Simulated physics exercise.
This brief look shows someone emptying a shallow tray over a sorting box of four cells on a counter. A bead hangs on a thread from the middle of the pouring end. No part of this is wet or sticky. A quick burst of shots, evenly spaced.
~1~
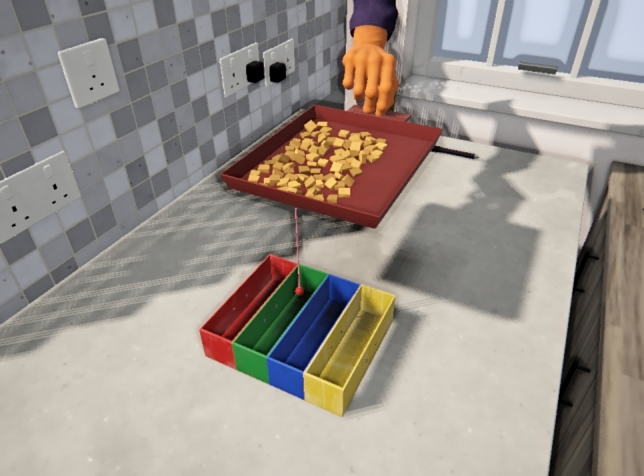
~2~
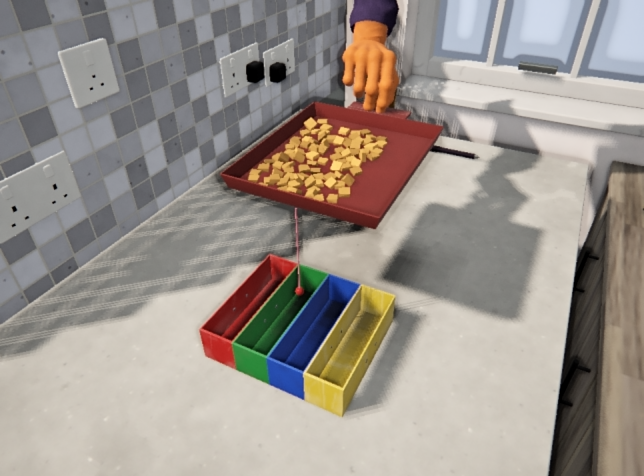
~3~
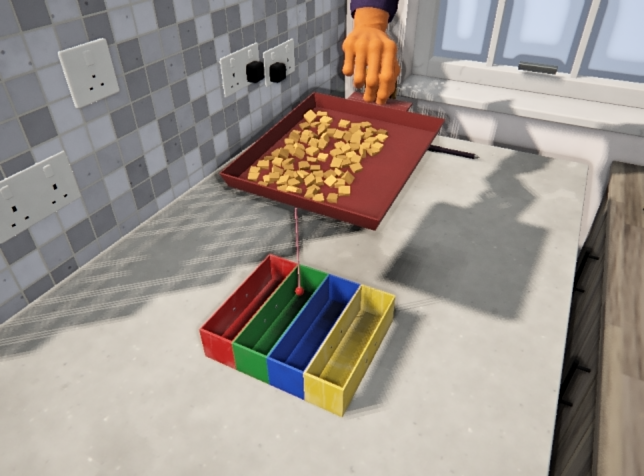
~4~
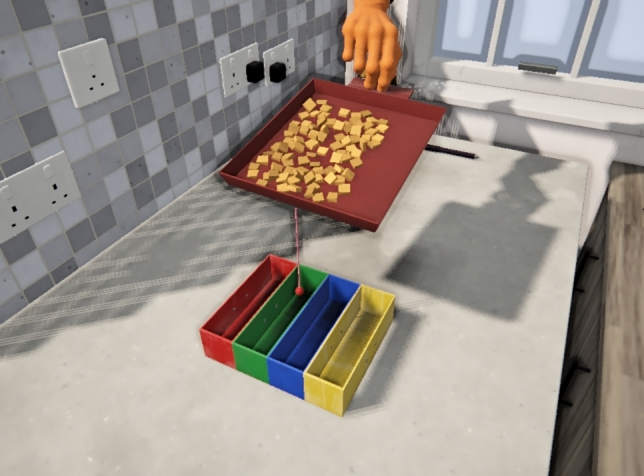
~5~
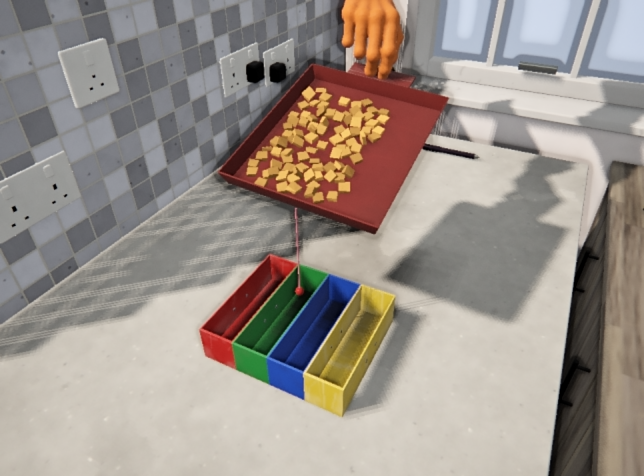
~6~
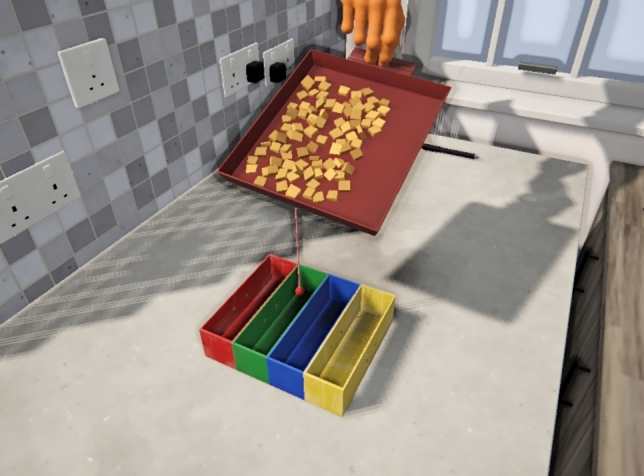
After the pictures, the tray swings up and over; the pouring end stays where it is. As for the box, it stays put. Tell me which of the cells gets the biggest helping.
The biggest helping lands in the yellow cell.
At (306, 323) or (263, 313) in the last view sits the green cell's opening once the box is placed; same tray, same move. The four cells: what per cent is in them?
You'd get near 100 percent first and near 70 percent next.
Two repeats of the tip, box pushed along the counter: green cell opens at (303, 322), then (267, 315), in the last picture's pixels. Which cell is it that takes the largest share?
That blue cell; that yellow cell.
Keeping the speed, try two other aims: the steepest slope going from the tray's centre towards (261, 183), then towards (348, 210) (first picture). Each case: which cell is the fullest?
First: The cell in red. Second: The yellow cell.
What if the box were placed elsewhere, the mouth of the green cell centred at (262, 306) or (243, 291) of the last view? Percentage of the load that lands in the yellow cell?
I'd expect some 30 percent, and then some 20 percent.
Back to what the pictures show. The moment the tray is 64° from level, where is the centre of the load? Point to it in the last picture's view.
Near (321, 193).
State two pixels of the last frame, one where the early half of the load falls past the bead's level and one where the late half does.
(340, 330), then (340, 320).
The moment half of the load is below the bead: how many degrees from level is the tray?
Near 110 degrees.
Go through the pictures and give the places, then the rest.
In the first picture, corners of the pouring end at (227, 173) and (376, 213), level; middle of the load at (323, 163), cereal squares; bead on its thread at (300, 291); red cell at (218, 347); green cell at (251, 361); blue cell at (286, 376); yellow cell at (324, 392).
In the second picture, corners of the pouring end at (227, 173) and (376, 214), level; middle of the load at (323, 162).
In the third picture, corners of the pouring end at (226, 172) and (376, 216), tipped barely, lowest at the right corner; middle of the load at (322, 157).
In the fourth picture, corners of the pouring end at (226, 171) and (376, 219), tipped a little, lowest at the right corner; middle of the load at (322, 152).
In the fifth picture, corners of the pouring end at (225, 170) and (375, 222), tipped clearly, lowest at the right corner; middle of the load at (322, 146).
In the sixth picture, corners of the pouring end at (224, 170) and (375, 225), tipped clearly, lowest at the right corner; middle of the load at (322, 140); red cell at (218, 347); green cell at (251, 361); blue cell at (286, 376); yellow cell at (324, 392).
Soon after the last picture, tray tipped steeply; nearly all on the tray; a stray few falling or outside the box.
A little later, tray tipped past a quarter turn; about half on the tray; about a quarter in the yellow cell; a stray few in the blue cell; a stray few in the green cell; a stray few in the red cell; about a quarter falling or outside the box.
Later still, tray tipped past a quarter turn; about half in the yellow cell; about a quarter in the blue cell; a small part in the green cell; a stray few in the red cell; a small part falling or outside the box.
At rest, tray tipped past a quarter turn; about half in the yellow cell; about a quarter in the blue cell; a small part in the green cell; a stray few in the red cell; a small part outside the box.
